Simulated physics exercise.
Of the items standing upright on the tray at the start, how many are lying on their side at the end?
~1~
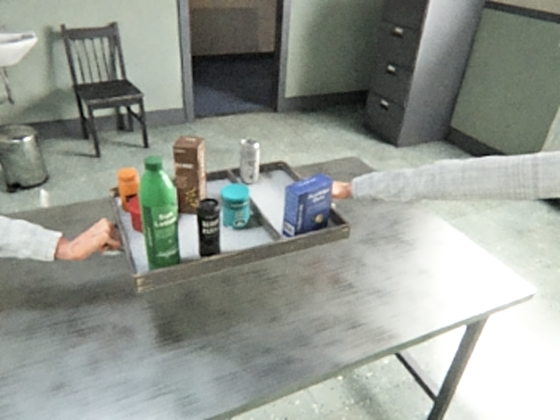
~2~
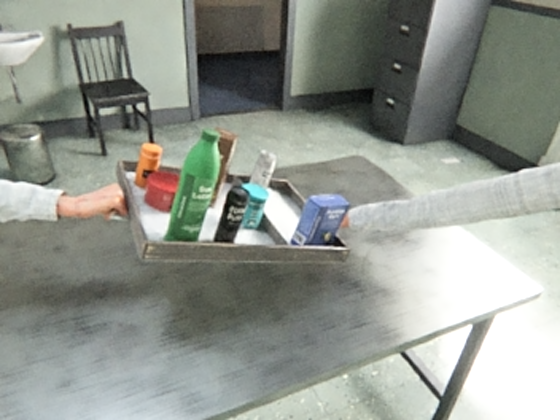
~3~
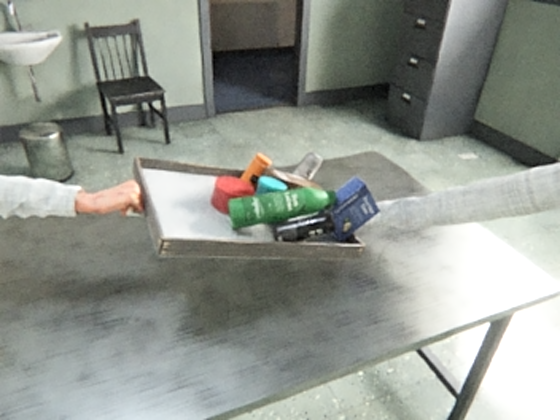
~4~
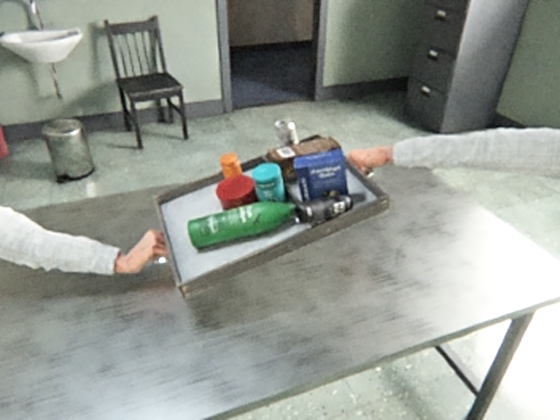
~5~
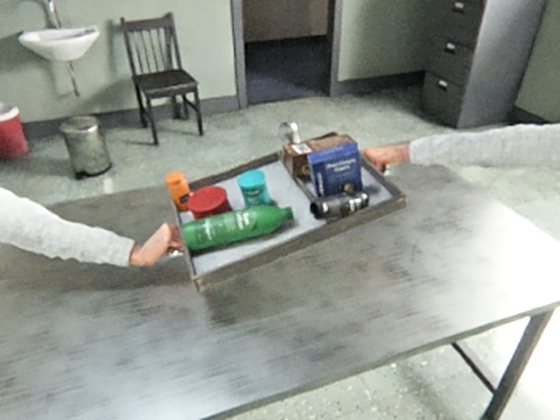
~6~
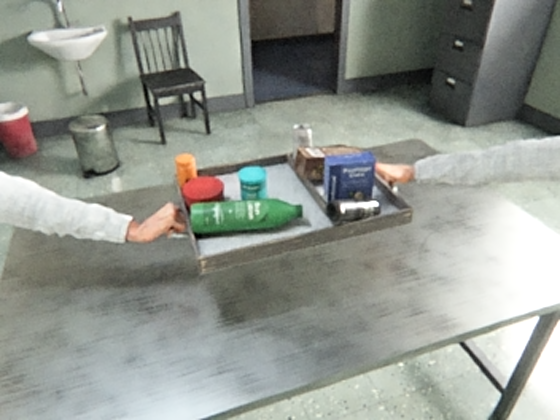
Three of them are lying on their side at the end, namely the green bottle, the brown carton and the black can.
